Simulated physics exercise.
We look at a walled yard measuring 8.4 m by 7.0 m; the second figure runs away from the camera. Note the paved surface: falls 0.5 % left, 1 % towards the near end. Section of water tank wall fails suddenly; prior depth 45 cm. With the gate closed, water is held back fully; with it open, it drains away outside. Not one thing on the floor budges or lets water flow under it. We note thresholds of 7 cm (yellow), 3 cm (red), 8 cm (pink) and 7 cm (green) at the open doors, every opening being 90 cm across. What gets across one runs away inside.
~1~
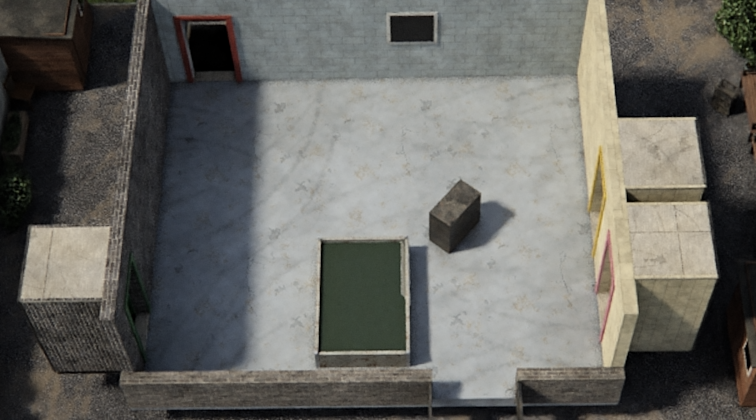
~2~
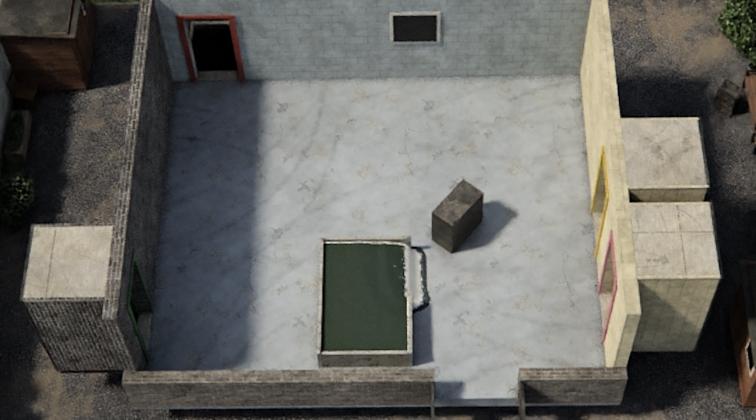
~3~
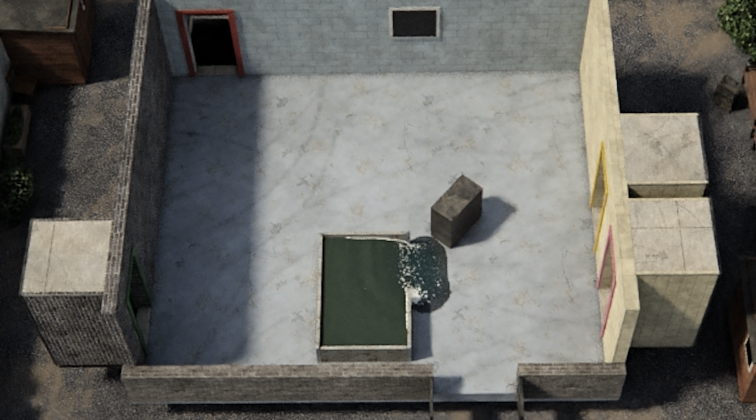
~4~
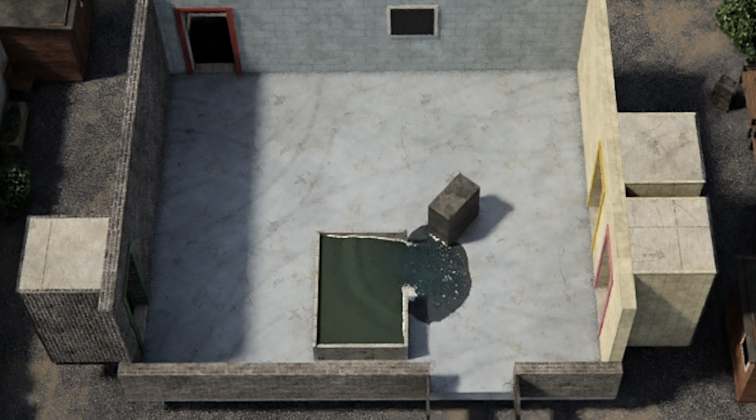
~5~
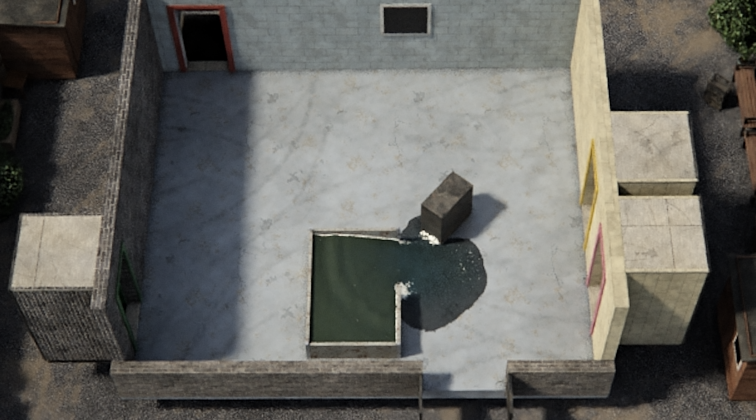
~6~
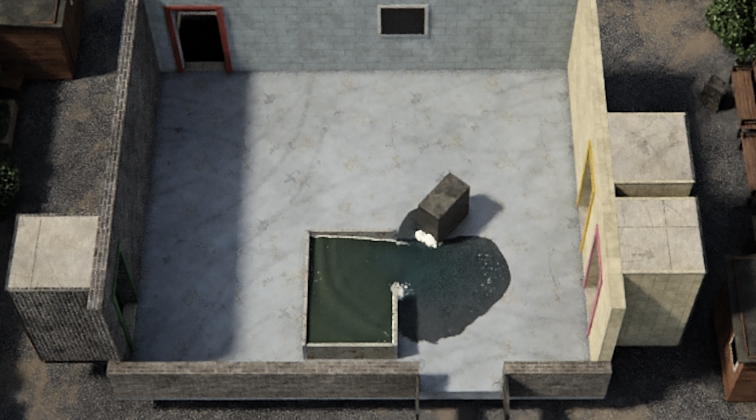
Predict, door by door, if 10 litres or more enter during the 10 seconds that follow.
The yellow door overtops the limit. The red door remains shy of the limit. The pink door overtops the limit. The green door remains shy of the limit.
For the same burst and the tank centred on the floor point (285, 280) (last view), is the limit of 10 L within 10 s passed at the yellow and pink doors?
Yellow gets no more than that, pink gets more than that.
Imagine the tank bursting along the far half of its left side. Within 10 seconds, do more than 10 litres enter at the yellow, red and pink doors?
Against that limit: Yellow under, red over, pink under.
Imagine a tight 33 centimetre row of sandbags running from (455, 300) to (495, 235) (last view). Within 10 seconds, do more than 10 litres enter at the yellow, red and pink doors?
Then the yellow door is short of it, the red door short of it, the pink door short of it.
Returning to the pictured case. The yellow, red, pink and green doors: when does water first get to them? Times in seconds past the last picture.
Arrival: Yellow 0.9 s, red not within the 10 s, pink 0.8 s, green not within the 10 s.
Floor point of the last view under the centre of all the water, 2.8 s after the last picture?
I'd put it close to (427, 286).
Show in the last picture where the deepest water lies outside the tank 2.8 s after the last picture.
Look at roughly (582, 351).
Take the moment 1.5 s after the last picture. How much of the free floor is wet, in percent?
I'd say around 20 % is wet.
Then, 0.7 s after the last picture water covers 15 % of the floor and is deepest (32 cm) near (423, 242); yellow door not reached, red door not reached, pink door not reached, green door not reached.
Then, 1.5 s after the last picture water covers 20 % of the floor and is deepest (26 cm) near (423, 242); yellow door 14 cm at the sill, 8 L in, red door not reached, pink door 17 cm at the sill, 7 L in, green door not reached.
Then, 2.8 s after the last picture water covers 25 % of the floor and is deepest (22 cm) near (582, 351); yellow door 12 cm at the sill, 34 L in, red door not reached, pink door 14 cm at the sill, 48 L in, green door not reached.
Then, 5.3 s after the last picture water covers 35 % of the floor and is deepest (13 cm) near (574, 378); yellow door 7 cm at the sill, 44 L in, red door not reached, pink door 10 cm at the sill, 81 L in, green door not reached.
Then, 9.3 s after the last picture water covers 55 % of the floor and is deepest (8 cm) near (544, 378); yellow door 4 cm at the sill, 45 L in, red door not reached, pink door 6 cm at the sill, 85 L in, green door not reached.
